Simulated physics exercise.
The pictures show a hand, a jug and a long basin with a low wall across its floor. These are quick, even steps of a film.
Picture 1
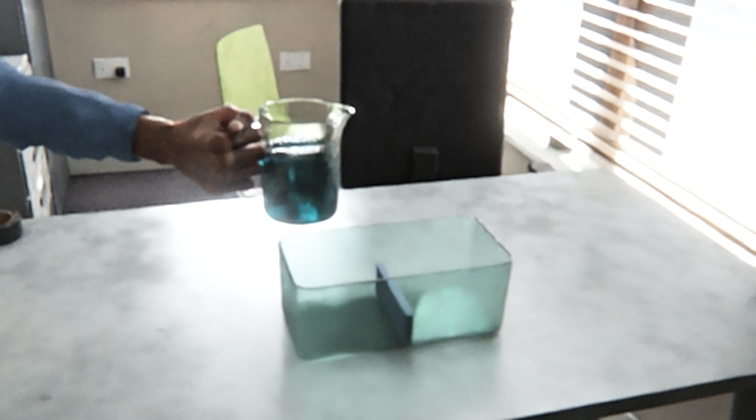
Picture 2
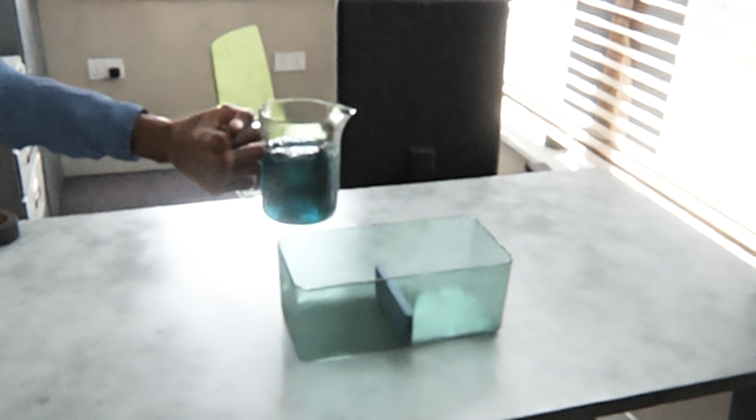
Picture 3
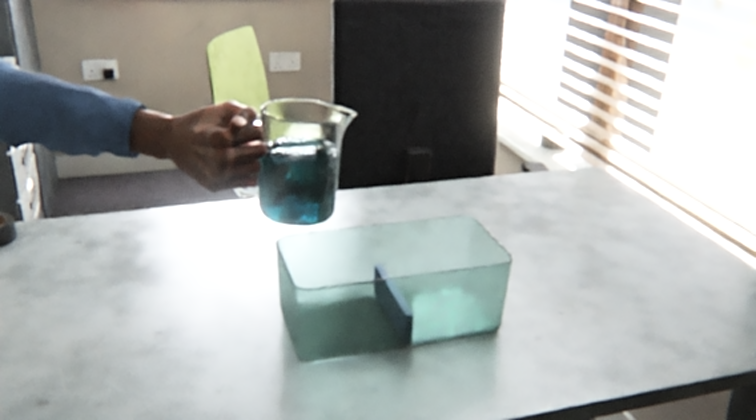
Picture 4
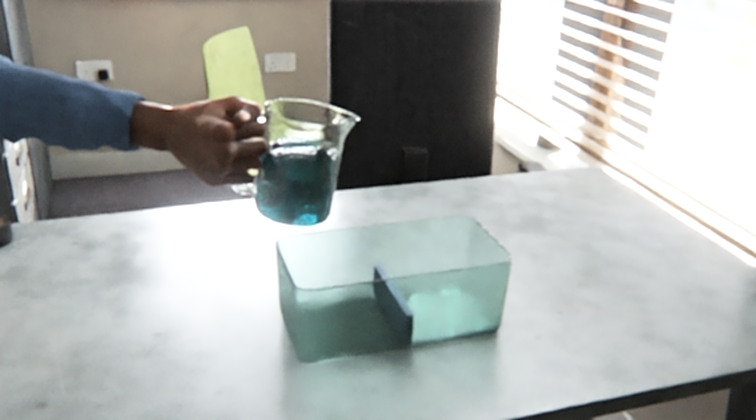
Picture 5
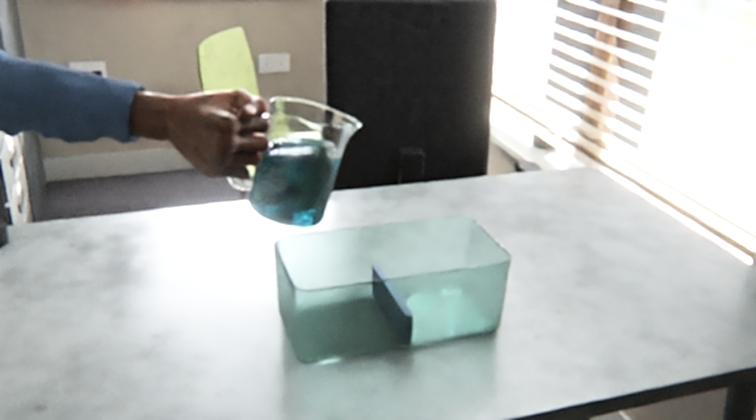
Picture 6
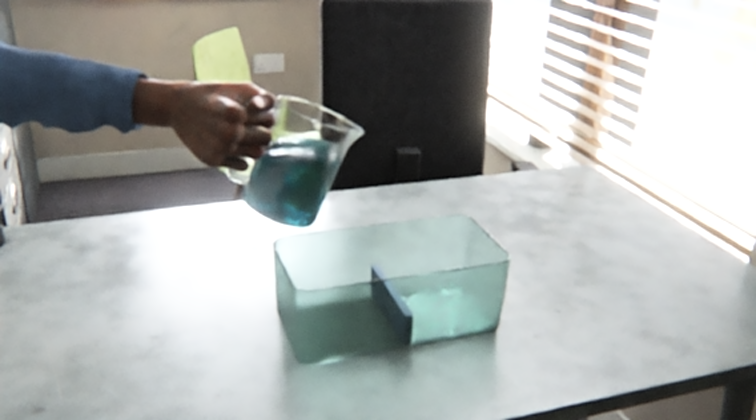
A hand holding a glass jug of blue-green liquid above a clear divided basin, gradually tilting the jug to the right.
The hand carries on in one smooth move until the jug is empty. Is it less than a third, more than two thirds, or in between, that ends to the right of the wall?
The share right of the wall is from a third to two thirds.
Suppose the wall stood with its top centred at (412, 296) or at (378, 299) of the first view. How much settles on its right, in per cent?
Near 10 % and 90 %.
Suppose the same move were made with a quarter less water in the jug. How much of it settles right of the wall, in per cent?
Roughly 35 in a hundred.
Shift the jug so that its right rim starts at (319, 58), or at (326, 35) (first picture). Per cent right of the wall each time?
First some 5, then 30 per cent.
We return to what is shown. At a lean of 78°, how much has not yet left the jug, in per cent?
Roughly 90 in a hundred.
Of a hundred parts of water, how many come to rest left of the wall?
Near 45 %.
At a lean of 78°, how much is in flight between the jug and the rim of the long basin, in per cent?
About 10 per cent.
A moment on, the jug is tipped on its side and 88 per cent is still to pour, 1 is left of the wall and 0 right of it.
Next, the jug is tipped right over and 33 per cent is still to pour, 12 is left of the wall and 34 right of it.
Then the jug is tipped right over and 5 per cent is still to pour, 35 is left of the wall and 55 right of it.
Later the jug is tipped right over and 0 per cent is still to pour, 43 is left of the wall and 55 right of it.
At rest 44 per cent lies left of the wall, 55 right of it and 1 outside.
